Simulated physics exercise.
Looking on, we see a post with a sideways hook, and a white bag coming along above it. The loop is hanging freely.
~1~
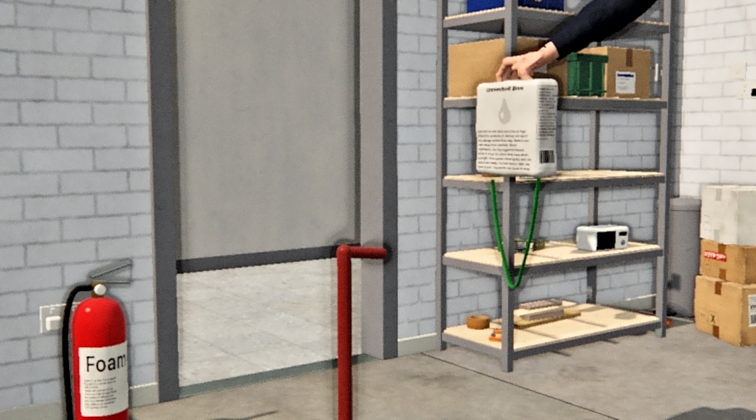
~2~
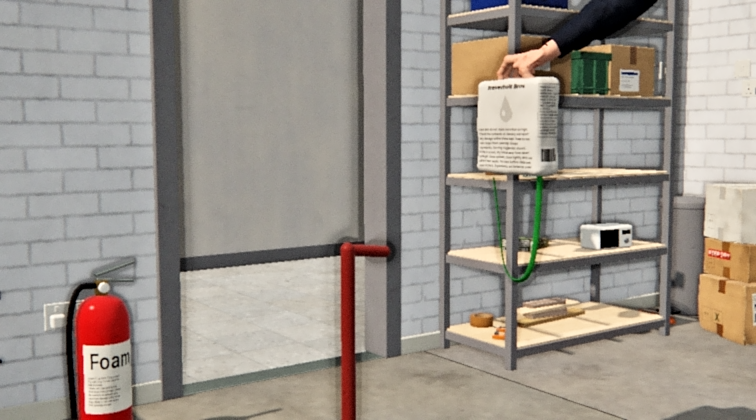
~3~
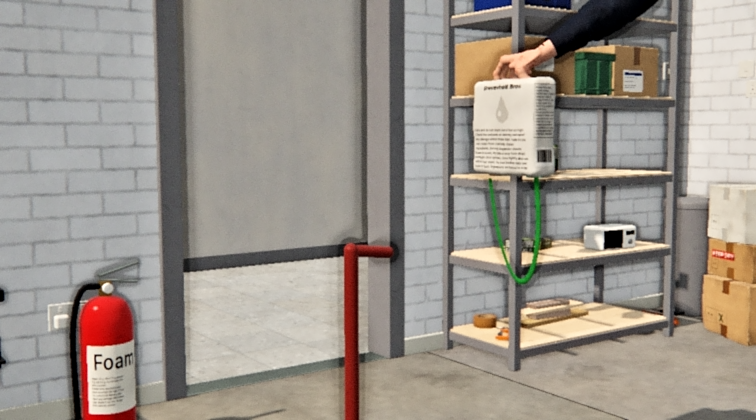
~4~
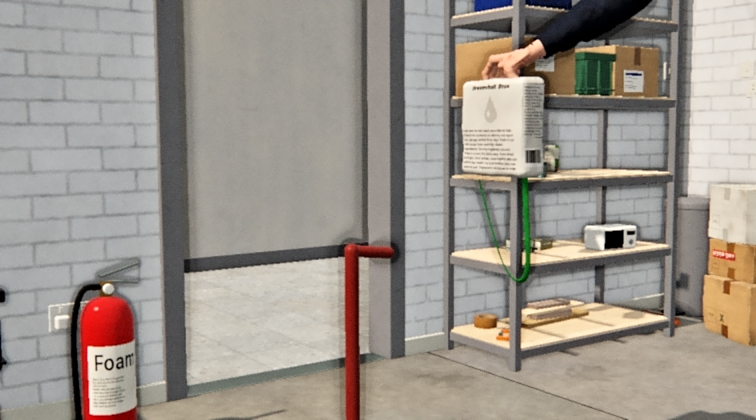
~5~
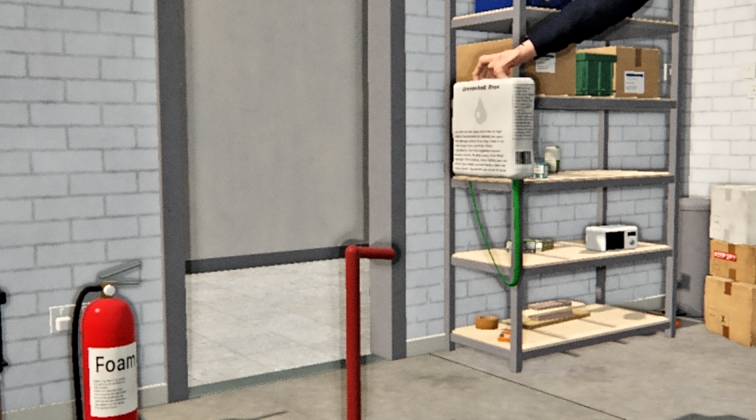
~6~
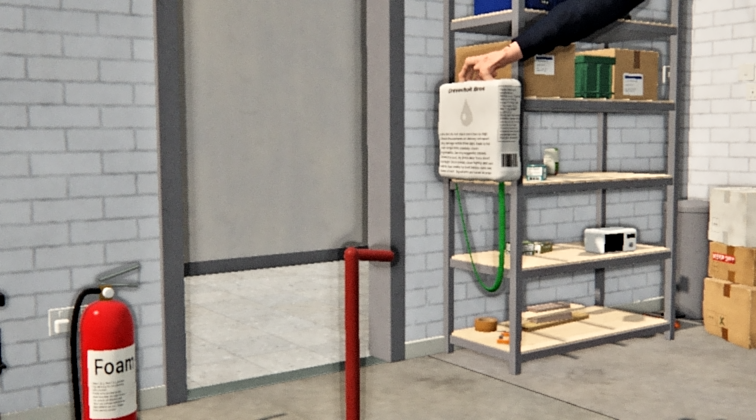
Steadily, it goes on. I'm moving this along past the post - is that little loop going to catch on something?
Yes, it will catch.
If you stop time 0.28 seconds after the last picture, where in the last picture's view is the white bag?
Pixel position, approx.: (447, 131).
Then, 0.28 s after the last picture, bag nearing the post near (447, 131).
Then, 0.88 s after the last picture, bag over the post near (375, 132).
Then, 1.44 s after the last picture, bag past the post near (299, 132).
At rest, bag past the post near (262, 132); loop tight round the post, hand stopped. The white bag gets caught.
